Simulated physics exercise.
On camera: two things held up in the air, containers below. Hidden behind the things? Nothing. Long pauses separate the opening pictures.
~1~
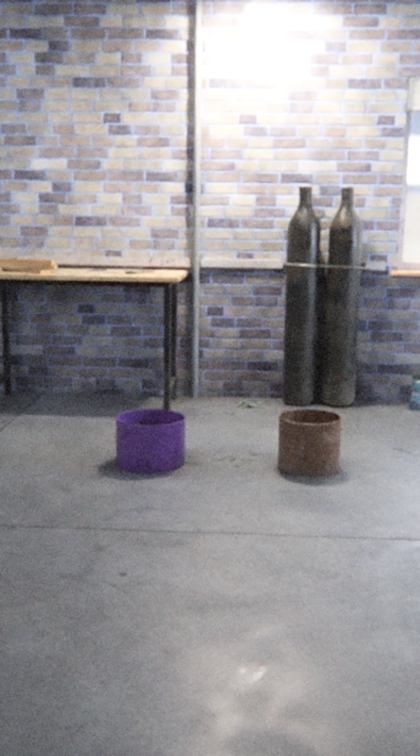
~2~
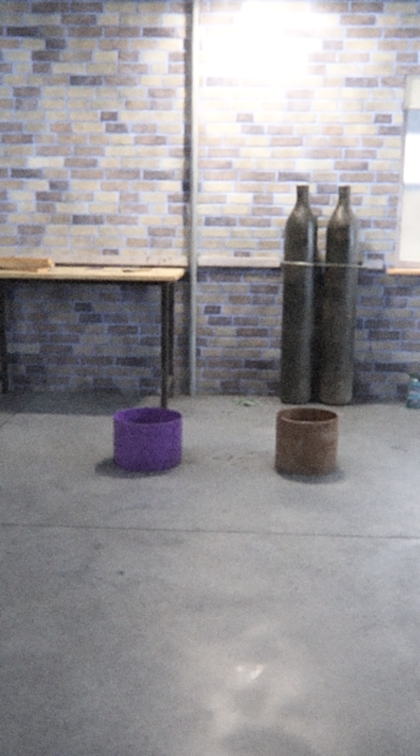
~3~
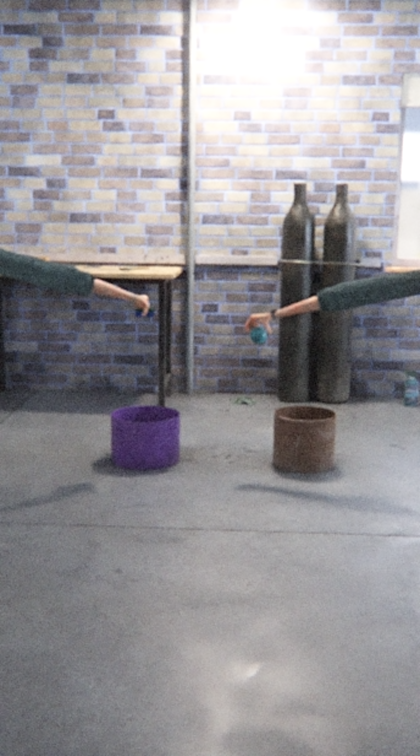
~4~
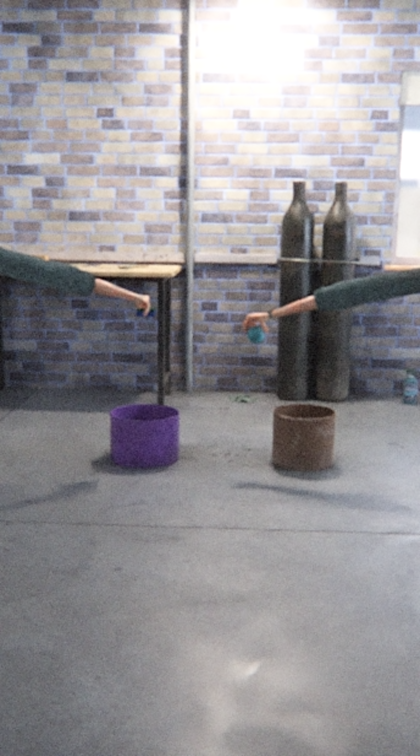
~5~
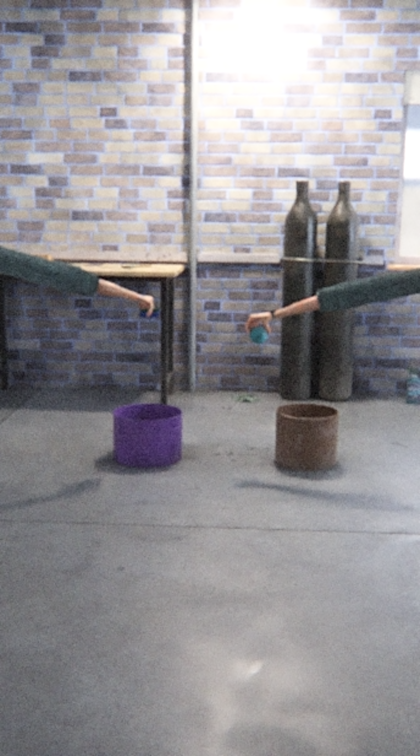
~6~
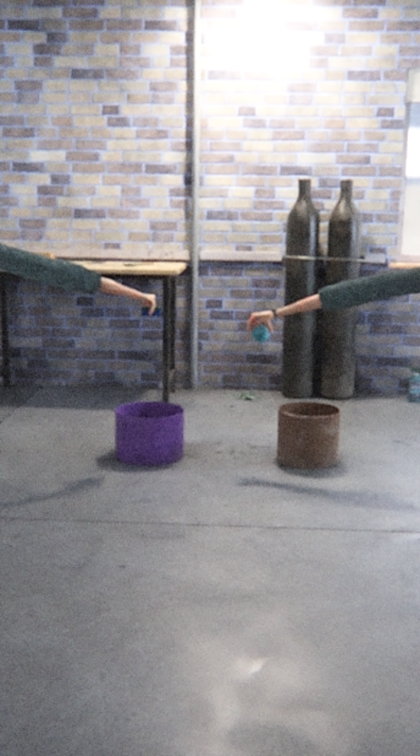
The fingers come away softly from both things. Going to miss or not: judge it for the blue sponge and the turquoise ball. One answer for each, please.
Blue sponge: On target, turquoise ball: Off target.
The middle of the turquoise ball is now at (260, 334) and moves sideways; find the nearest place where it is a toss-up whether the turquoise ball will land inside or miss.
Near pixel (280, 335).
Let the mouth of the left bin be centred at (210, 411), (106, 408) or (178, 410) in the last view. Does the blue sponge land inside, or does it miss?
In the first case it does not go in, in the second it does not go in, in the third it falls in.
Then, 0.20 s on from there, blue sponge on its way down near (152, 336); turquoise ball on its way down near (260, 359).
Then, 0.34 s on from there, blue sponge on its way down near (152, 397); turquoise ball on its way down near (258, 420).
In the end, the blue sponge lands inside, near (152, 450); the turquoise ball misses, near (257, 450).
